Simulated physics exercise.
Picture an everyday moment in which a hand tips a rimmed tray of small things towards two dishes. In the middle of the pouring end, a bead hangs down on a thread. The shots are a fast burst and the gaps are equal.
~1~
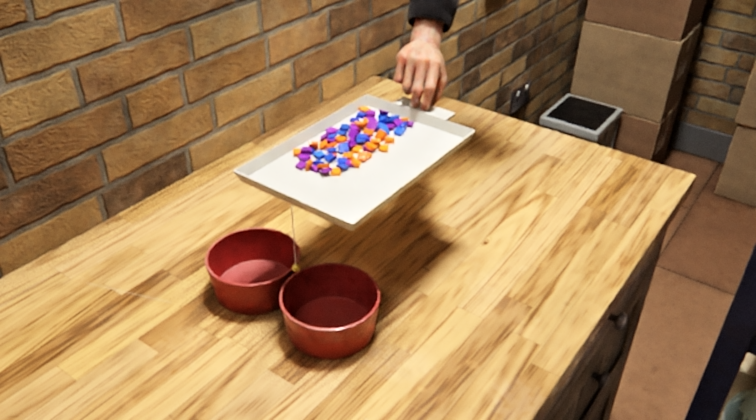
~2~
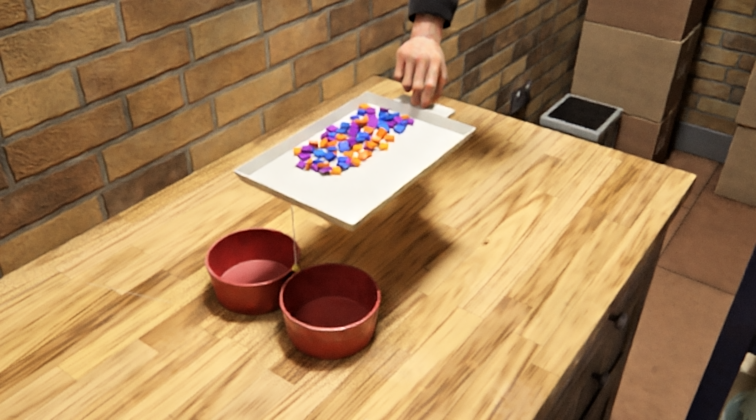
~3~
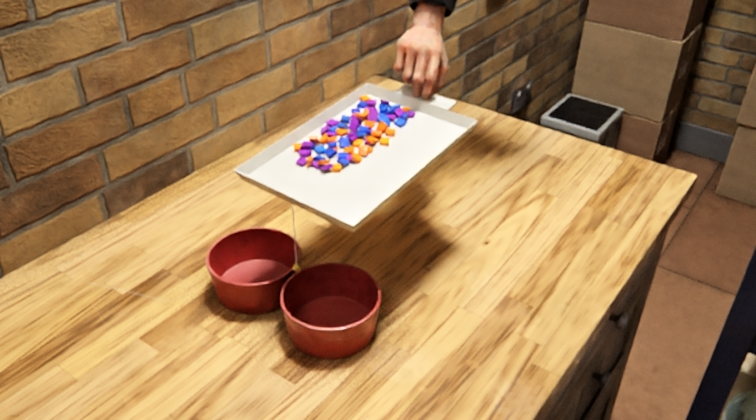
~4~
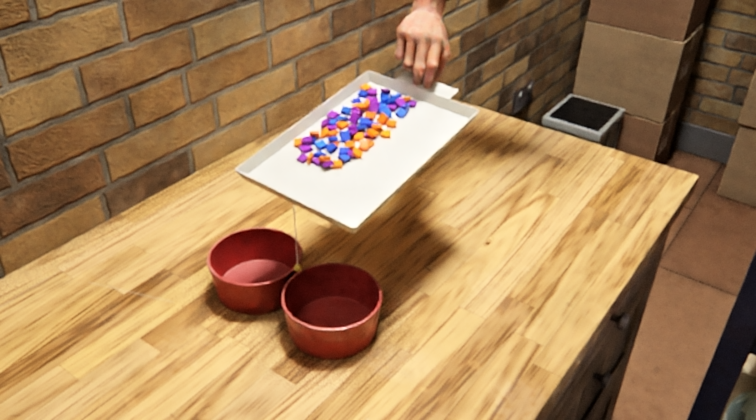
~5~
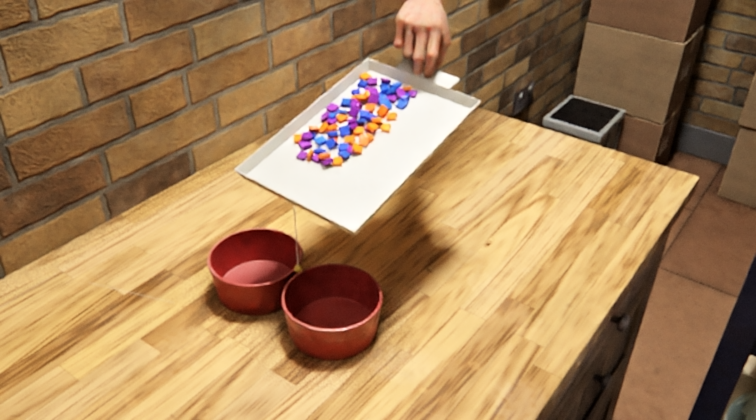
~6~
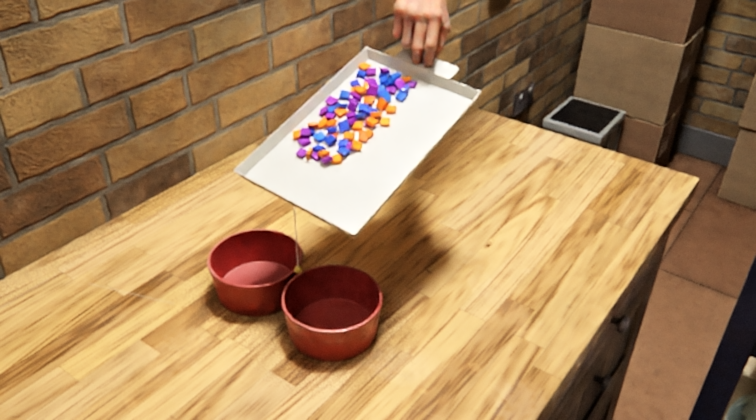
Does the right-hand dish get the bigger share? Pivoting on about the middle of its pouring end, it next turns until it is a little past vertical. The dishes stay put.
Yes, the right-hand dish does.
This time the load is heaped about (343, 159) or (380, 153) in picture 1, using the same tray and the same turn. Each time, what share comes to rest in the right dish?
First 80 %, then 80 %.
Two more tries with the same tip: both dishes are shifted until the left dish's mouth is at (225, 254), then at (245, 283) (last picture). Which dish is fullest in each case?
With the dishes at the first place it's the right-side dish, and at the second it's the right-side dish.
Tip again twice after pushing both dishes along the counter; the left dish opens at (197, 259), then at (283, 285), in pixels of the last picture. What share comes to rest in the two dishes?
First case 50 in a hundred, second case 80 in a hundred.
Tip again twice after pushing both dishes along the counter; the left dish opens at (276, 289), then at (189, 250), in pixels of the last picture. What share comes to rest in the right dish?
First placement: Some 50 %; second placement: Some 30 %.
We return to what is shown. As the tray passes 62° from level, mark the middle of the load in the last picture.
Somewhere near pixel (318, 212).
Just after the last frame, tray tipped steeply; the larger part on the tray; roughly a quarter in the air.
A moment on, tray tipped past a quarter turn; roughly a quarter on the tray; roughly a third in the right dish; roughly a third outside both; about a tenth in the air.
Further on, tray tipped past a quarter turn; roughly half in the right dish; roughly half outside both.
When it is over, tray tipped past a quarter turn; roughly half in the right dish; not one in the left dish; roughly half outside both.
